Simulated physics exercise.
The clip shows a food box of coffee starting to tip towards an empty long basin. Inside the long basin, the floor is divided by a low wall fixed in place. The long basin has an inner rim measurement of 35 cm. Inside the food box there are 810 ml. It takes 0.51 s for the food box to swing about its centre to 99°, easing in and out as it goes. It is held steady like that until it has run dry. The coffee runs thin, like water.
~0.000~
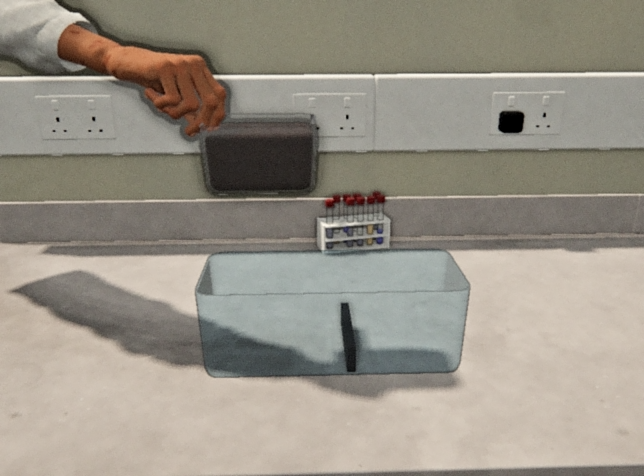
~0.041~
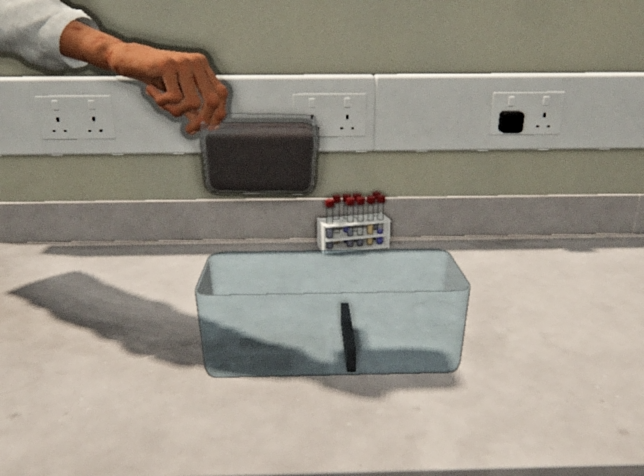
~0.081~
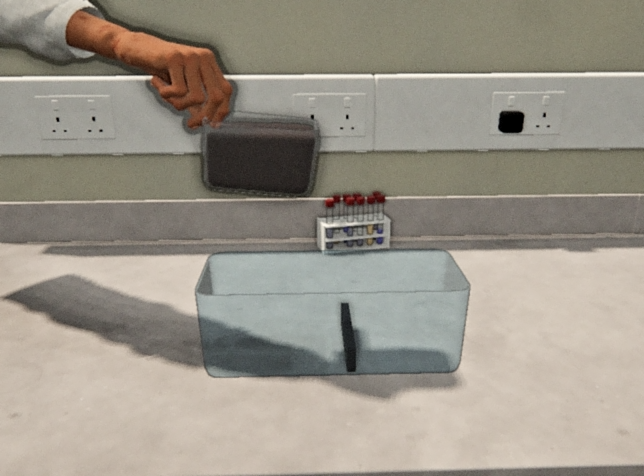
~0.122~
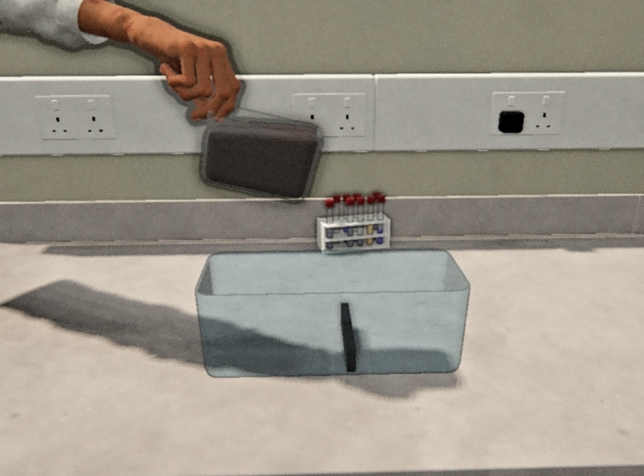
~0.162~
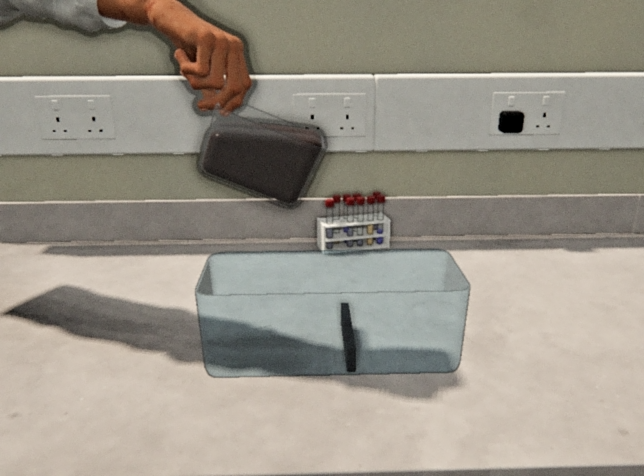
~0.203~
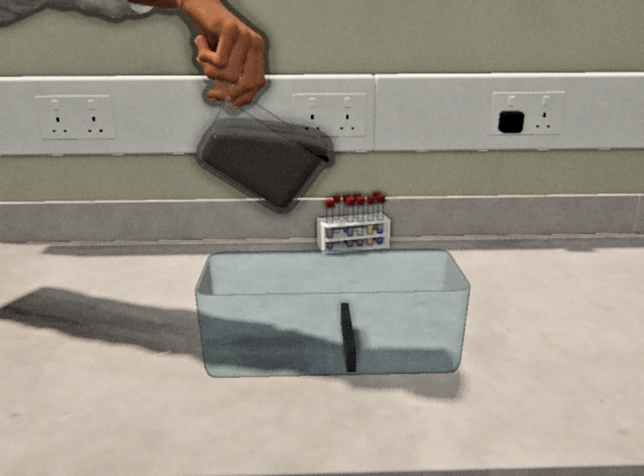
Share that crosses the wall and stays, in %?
64 %.
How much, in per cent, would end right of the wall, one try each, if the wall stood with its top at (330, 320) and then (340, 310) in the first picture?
Some 80 in a hundred, then some 80 in a hundred.
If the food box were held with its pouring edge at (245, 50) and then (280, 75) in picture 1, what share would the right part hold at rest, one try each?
I'd expect close to 15 per cent and then close to 50 per cent.
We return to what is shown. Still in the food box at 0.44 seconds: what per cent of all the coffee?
About 28 per cent.
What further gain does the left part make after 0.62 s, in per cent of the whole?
22 %.
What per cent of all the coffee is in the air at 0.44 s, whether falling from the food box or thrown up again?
Share: Roughly 50 per cent.
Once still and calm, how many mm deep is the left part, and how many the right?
On the left it stands about 10 mm, on the right about 28 mm.
After 0.44 s the tilt is 95° and 29 per cent is still to pour, 0 is left of the wall and 20 right of it.
After 0.62 s the tilt is 99° and 7 per cent is still to pour, 10 is left of the wall and 71 right of it.
After 0.81 s the tilt is 99° and 2 per cent is still to pour, 17 is left of the wall and 73 right of it.
After 1.01 s the tilt is 99° and 0 per cent is still to pour, 24 is left of the wall and 71 right of it.
In the end 32 per cent lies left of the wall, 64 right of it and 4 outside.
